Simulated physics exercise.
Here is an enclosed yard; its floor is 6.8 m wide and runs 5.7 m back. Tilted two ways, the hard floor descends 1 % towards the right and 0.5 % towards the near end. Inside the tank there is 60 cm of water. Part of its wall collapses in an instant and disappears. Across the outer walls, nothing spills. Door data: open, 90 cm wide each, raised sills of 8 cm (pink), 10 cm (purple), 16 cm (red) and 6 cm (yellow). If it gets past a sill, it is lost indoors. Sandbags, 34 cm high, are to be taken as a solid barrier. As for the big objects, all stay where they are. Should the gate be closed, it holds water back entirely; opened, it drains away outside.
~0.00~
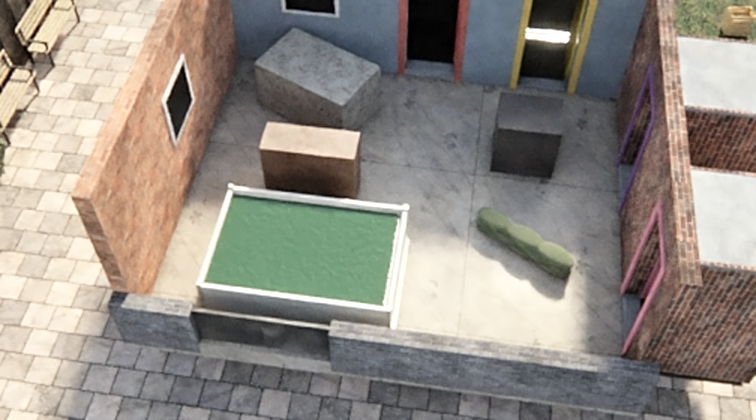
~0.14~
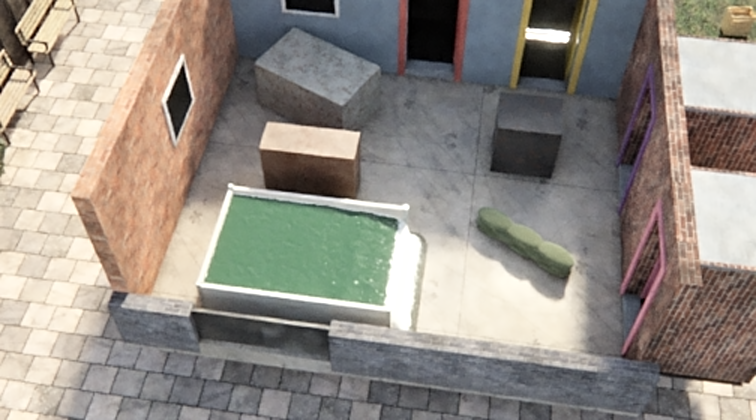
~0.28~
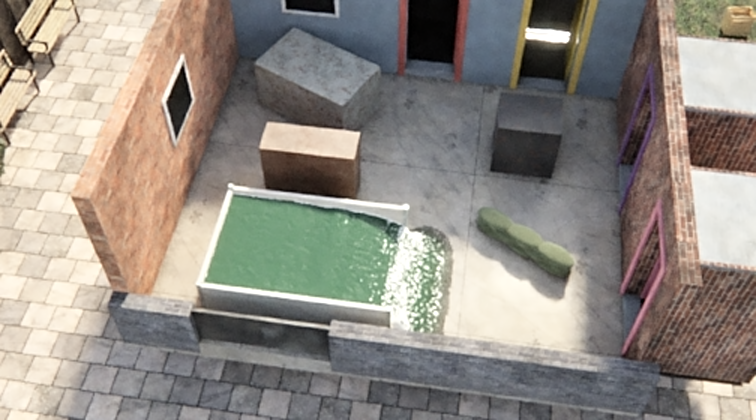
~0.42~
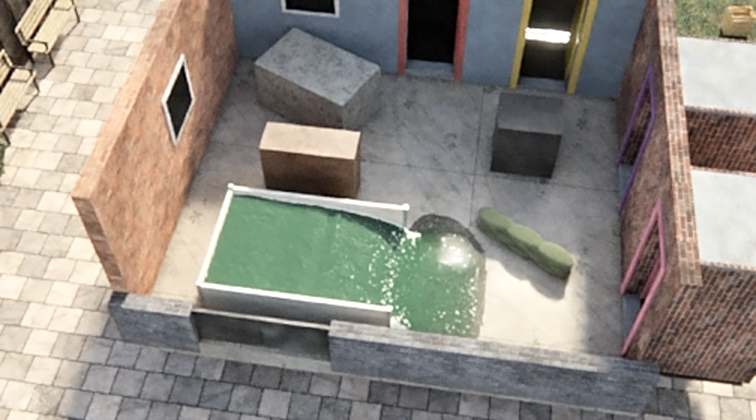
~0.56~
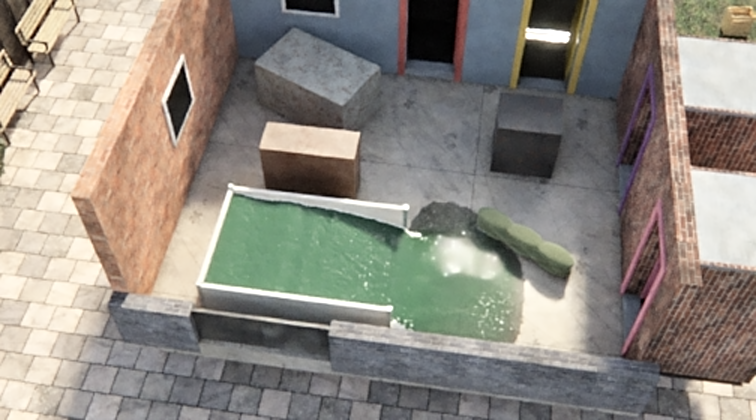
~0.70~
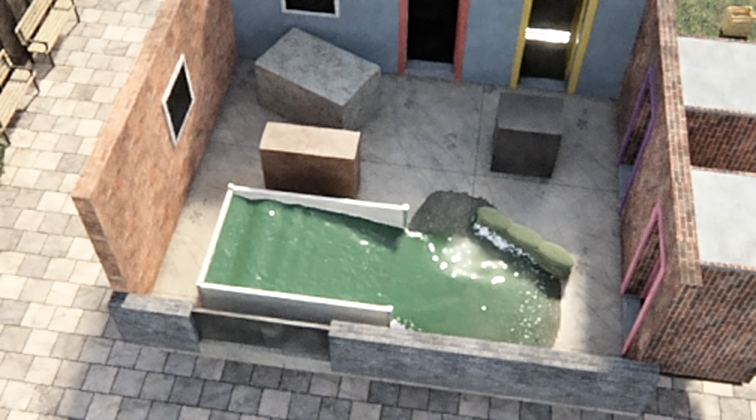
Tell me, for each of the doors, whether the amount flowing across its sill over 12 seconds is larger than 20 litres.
At the end, pink door: Beyond the set amount, purple door: Short of the set amount, red door: Short of the set amount, yellow door: Beyond the set amount.
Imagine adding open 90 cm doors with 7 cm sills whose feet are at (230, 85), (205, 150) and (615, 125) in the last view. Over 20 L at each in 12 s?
Result in order - not enough, not enough, more than that.
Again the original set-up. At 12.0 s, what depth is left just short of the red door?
It's some 7.5 centimetres deep.
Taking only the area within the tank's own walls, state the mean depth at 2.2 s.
It averages close to 25 centimetres.
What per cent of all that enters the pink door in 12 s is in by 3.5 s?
I'd say close to 65 percent.
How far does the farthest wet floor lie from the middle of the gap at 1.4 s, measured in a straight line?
I'd put it close to 3.4 m.
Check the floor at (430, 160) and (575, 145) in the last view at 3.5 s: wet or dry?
I'd say drenched, then spared.
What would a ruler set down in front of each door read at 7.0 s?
Door by door, in cm: Pink reads 14, purple reads 4, red reads 6, yellow reads 9.
After 1.4 s water covers 25 % of the floor and is deepest (34 cm) near (613, 386); pink door 15 cm at the sill, 35 L in, purple door not reached, red door not reached, yellow door not reached.
After 2.2 s water covers 30 % of the floor and is deepest (50 cm) near (613, 386); pink door 33 cm at the sill, 188 L in, purple door not reached, red door not reached, yellow door not reached.
After 3.5 s water covers 45 % of the floor and is deepest (32 cm) near (586, 382); pink door 32 cm at the sill, 502 L in, purple door 8 cm at the sill, 0 L in, red door not reached, yellow door not reached.
After 7.0 s water covers 75 % of the floor and is deepest (14 cm) near (586, 382); pink door 14 cm at the sill, 748 L in, purple door 4 cm at the sill, 2 L in, red door 6 cm at the sill, 0 L in, yellow door 9 cm at the sill, 36 L in.
After 12.0 s water covers 95 % of the floor and is deepest (10 cm) near (551, 250); pink door 9 cm at the sill, 774 L in, purple door 6 cm at the sill, 2 L in, red door 7 cm at the sill, 0 L in, yellow door 6 cm at the sill, 51 L in.
